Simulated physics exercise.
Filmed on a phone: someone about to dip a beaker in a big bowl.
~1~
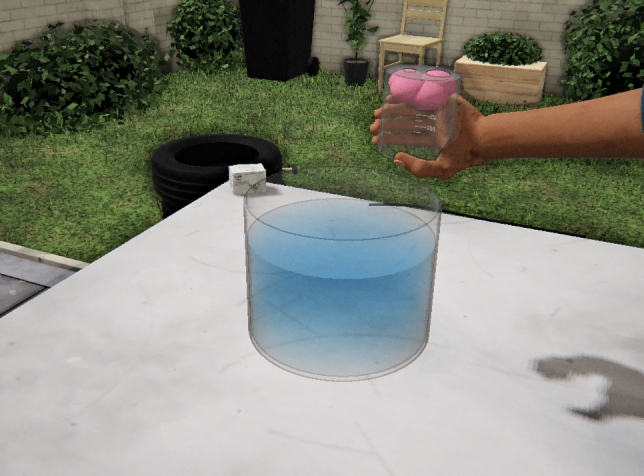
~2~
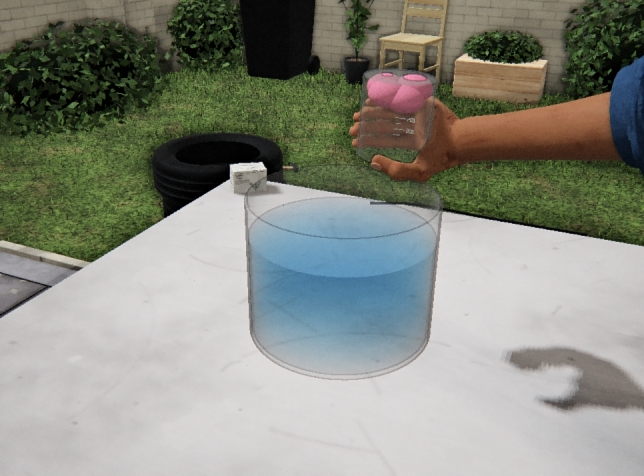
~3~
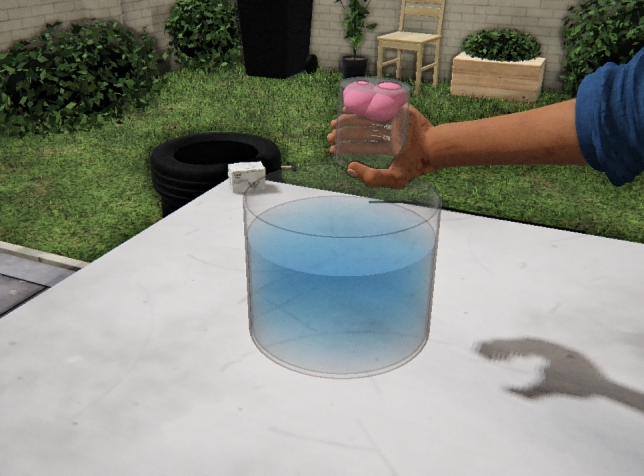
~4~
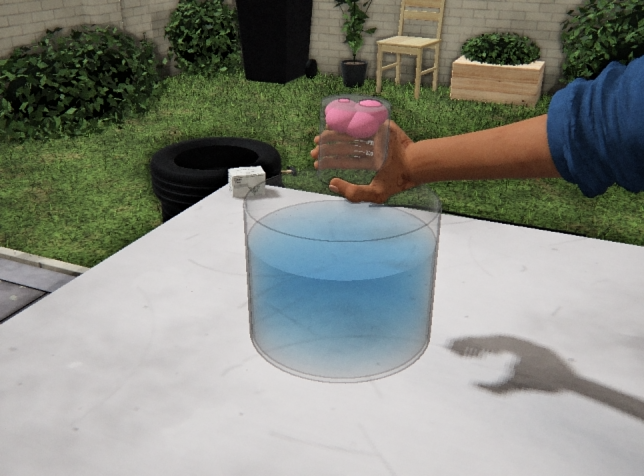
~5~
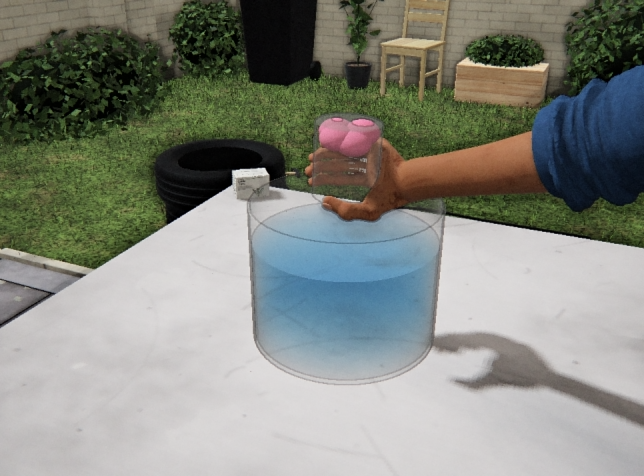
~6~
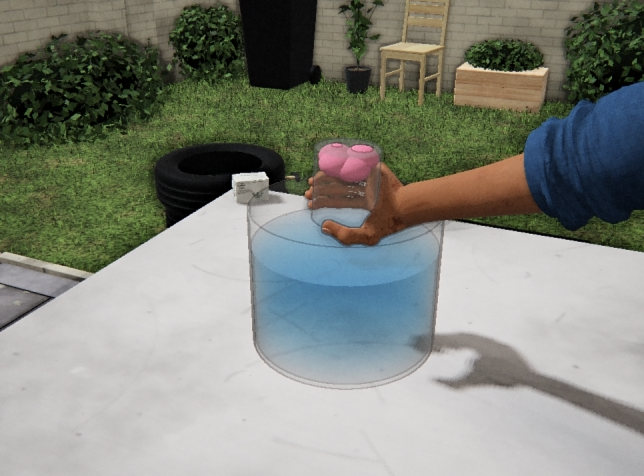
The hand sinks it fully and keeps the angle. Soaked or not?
It keeps dry.
Shortly, the beaker enters the water.
Then, air is trapped inside and holds the level down.
At the finish, the beaker is under, still full of air, and the paper towel is dry.
